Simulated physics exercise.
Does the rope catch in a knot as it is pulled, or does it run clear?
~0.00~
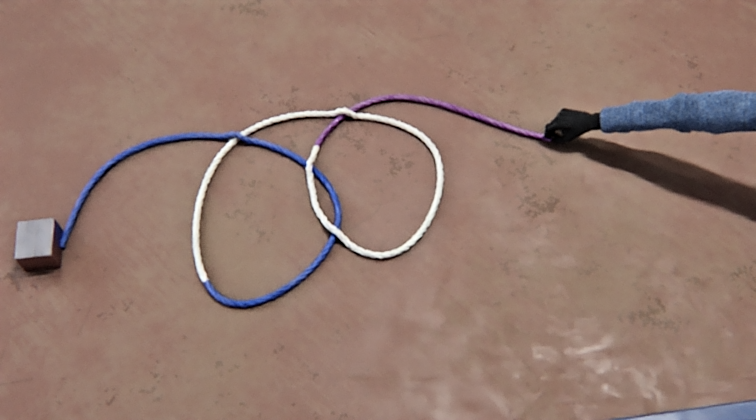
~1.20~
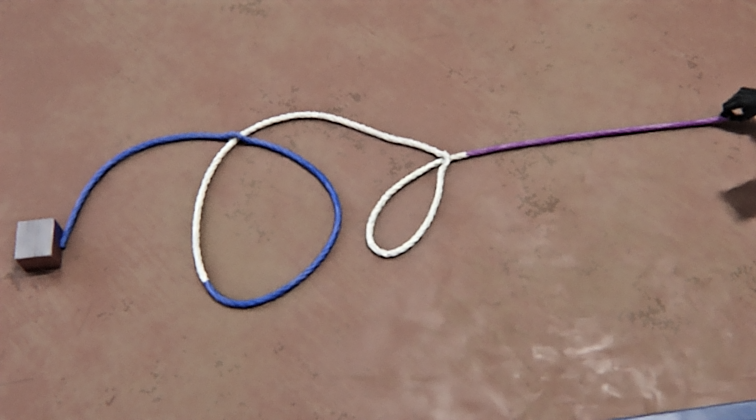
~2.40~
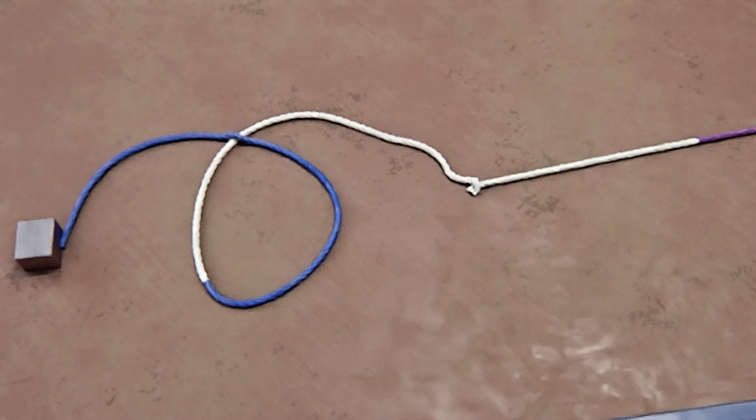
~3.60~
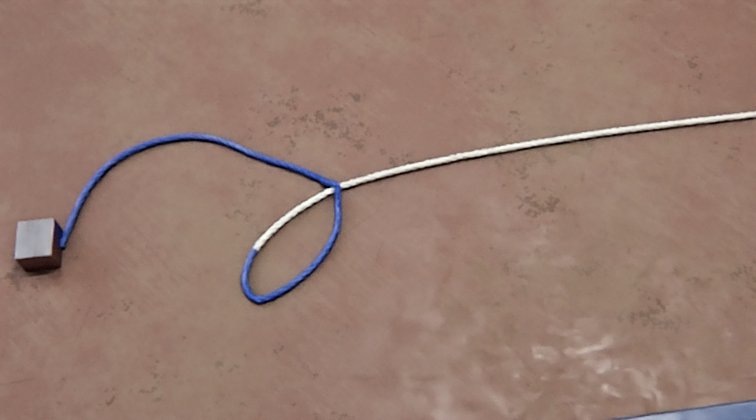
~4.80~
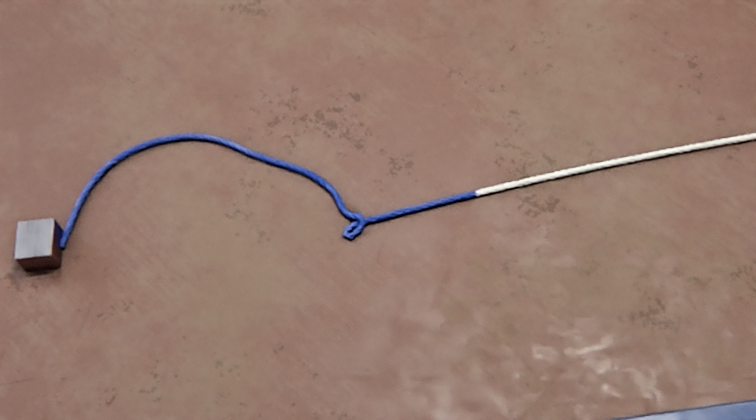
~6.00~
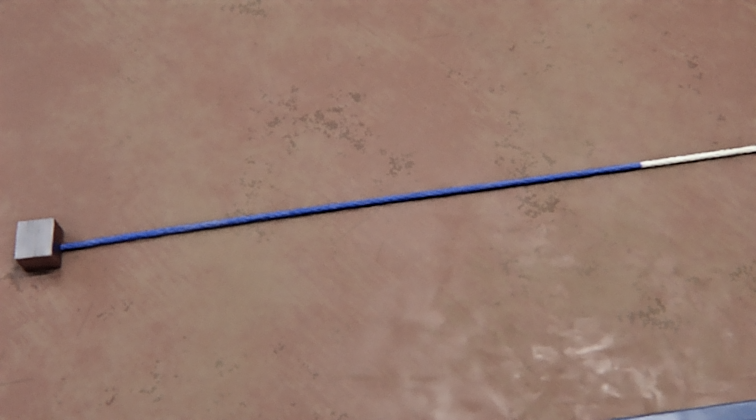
It runs clear. The loops shrink and slip out one after the other, leaving the rope in a straight line from the block.
